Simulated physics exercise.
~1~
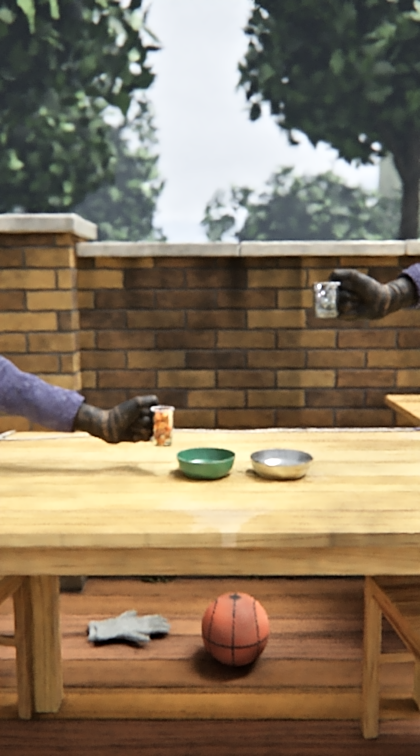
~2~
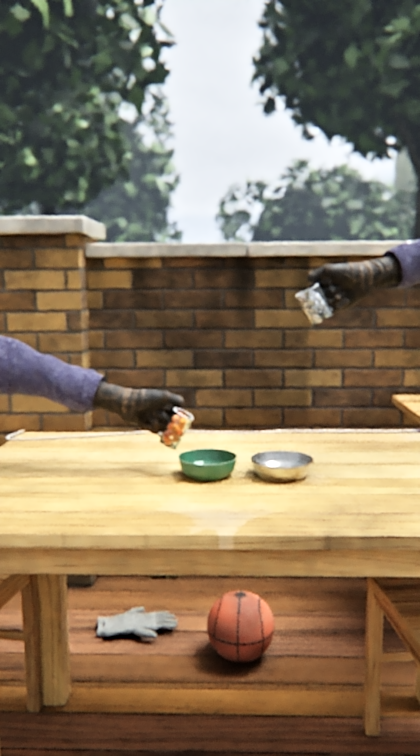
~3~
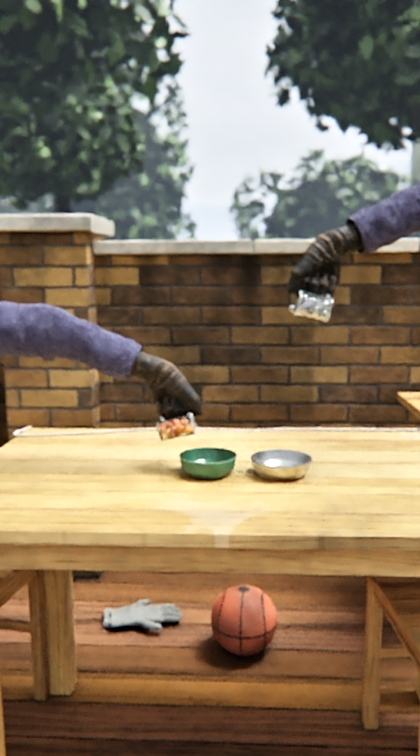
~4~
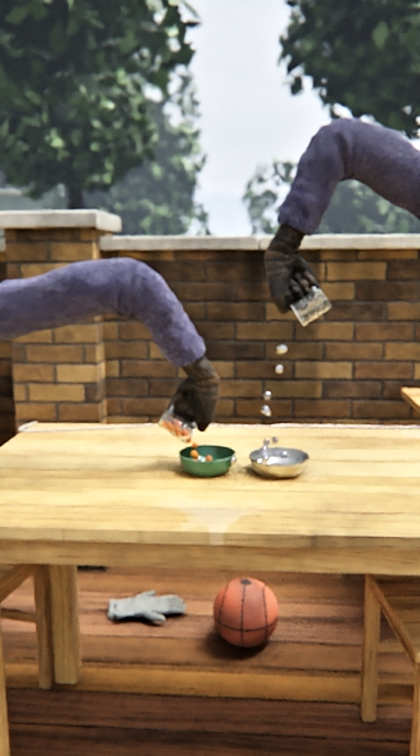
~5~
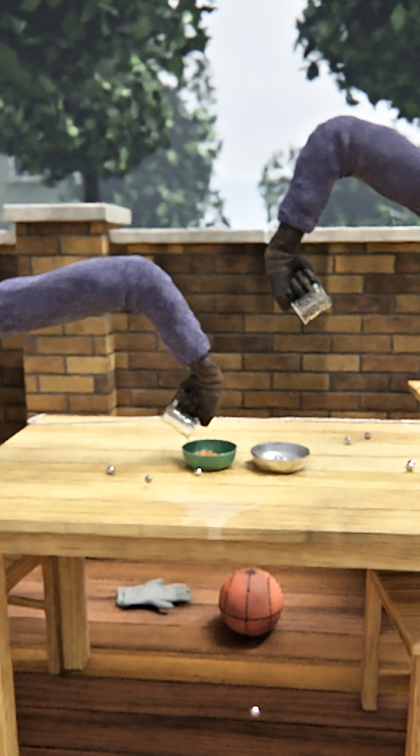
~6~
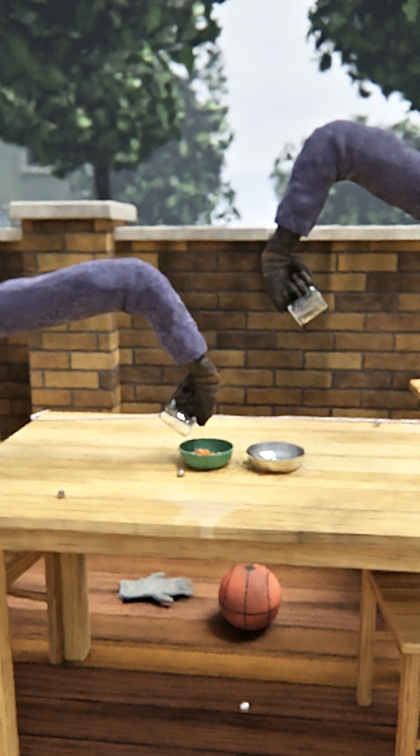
Two gloved arms tipped small clear cups over low dishes on a wooden table, the right one held much higher. The orange pieces all landed in the green dish, but most of the silvery ones bounced out of the metal dish and scattered.
